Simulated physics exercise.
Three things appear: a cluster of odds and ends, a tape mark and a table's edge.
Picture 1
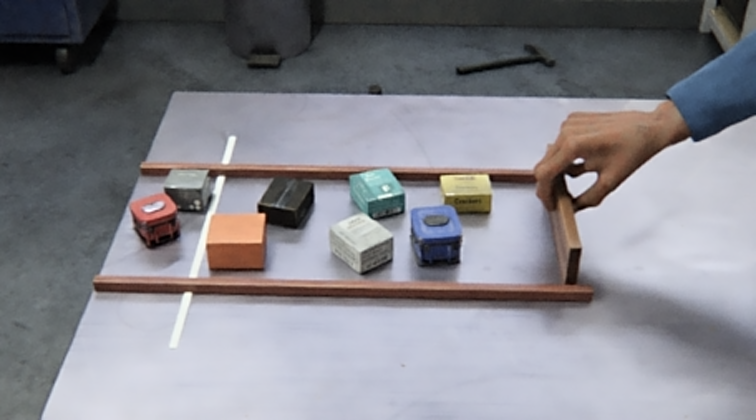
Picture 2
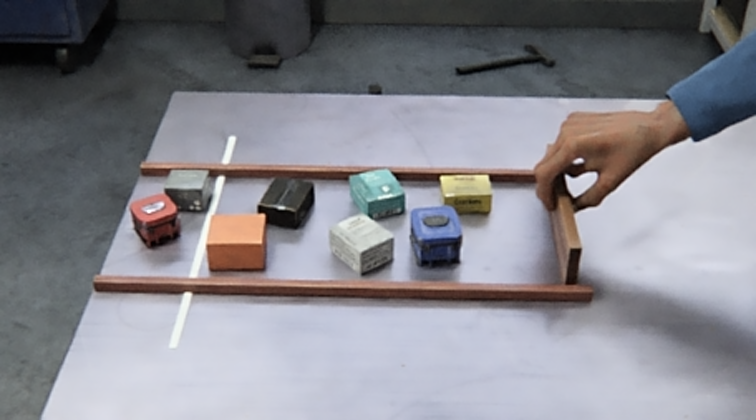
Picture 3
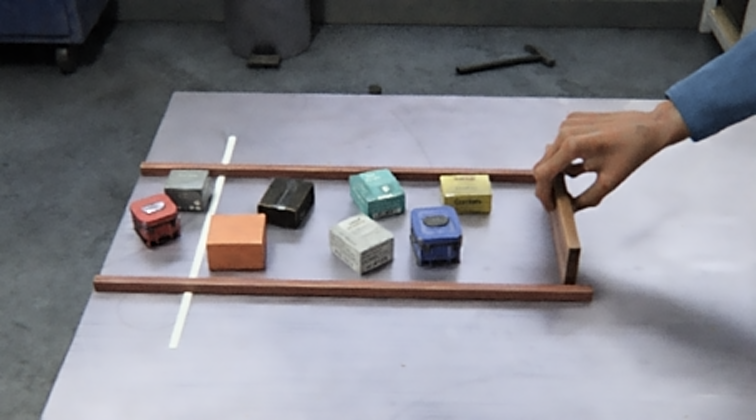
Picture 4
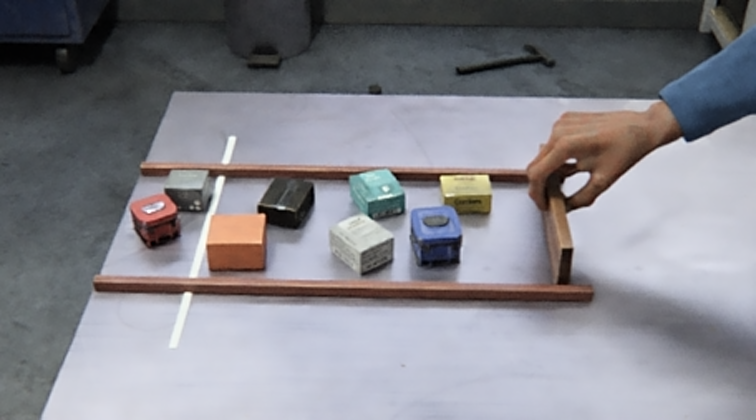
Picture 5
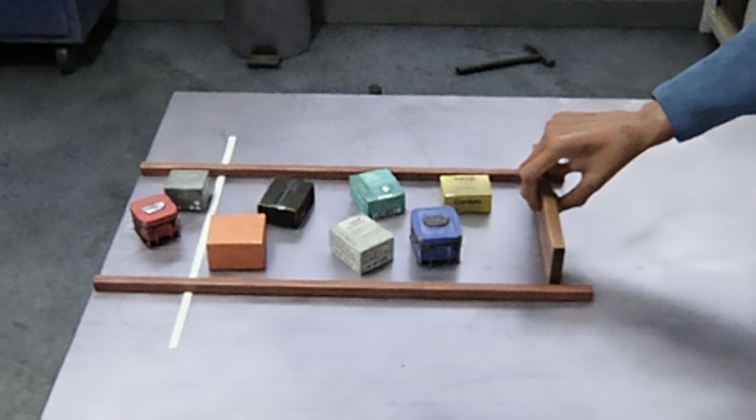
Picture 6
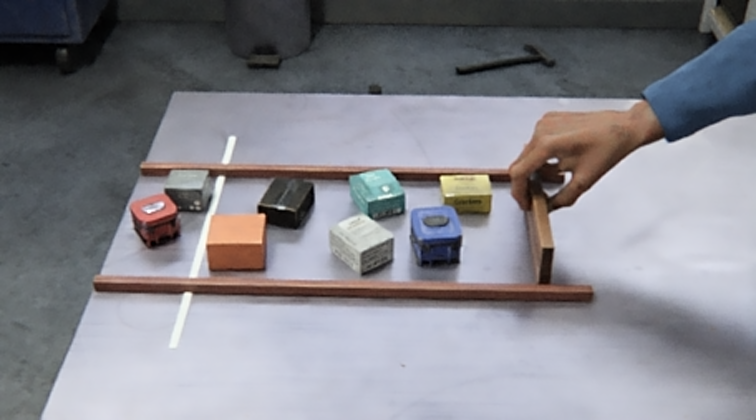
On a pale tabletop, a hand sliding a wooden board slightly left between two rails, the scattered small coloured boxes staying still.
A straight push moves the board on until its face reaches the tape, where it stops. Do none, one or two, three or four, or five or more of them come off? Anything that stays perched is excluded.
Three or four of them come off.
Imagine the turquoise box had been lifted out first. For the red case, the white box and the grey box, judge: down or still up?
Red case gone, white box safe, grey box gone.
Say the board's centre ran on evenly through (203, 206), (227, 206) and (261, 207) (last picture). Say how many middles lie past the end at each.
4; 4; 2.
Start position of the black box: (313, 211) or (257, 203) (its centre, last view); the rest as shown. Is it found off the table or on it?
Taking the two spots in turn, it gets knocked off and then gets knocked off.
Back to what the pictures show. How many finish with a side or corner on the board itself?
It's 2 of them.
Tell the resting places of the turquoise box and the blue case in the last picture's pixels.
Around (146, 189) and around (180, 229).
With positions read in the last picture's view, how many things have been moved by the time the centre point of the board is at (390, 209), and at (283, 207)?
First 5 and then 8.
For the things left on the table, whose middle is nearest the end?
It's the turquoise box that is foremost.
A little later, none off yet; red case at rest near (155, 220); grey box at rest near (188, 190); orange block at rest near (237, 242).
When it is over, the number that fall off is three or four; down, black box, orange block, grey box and red case.
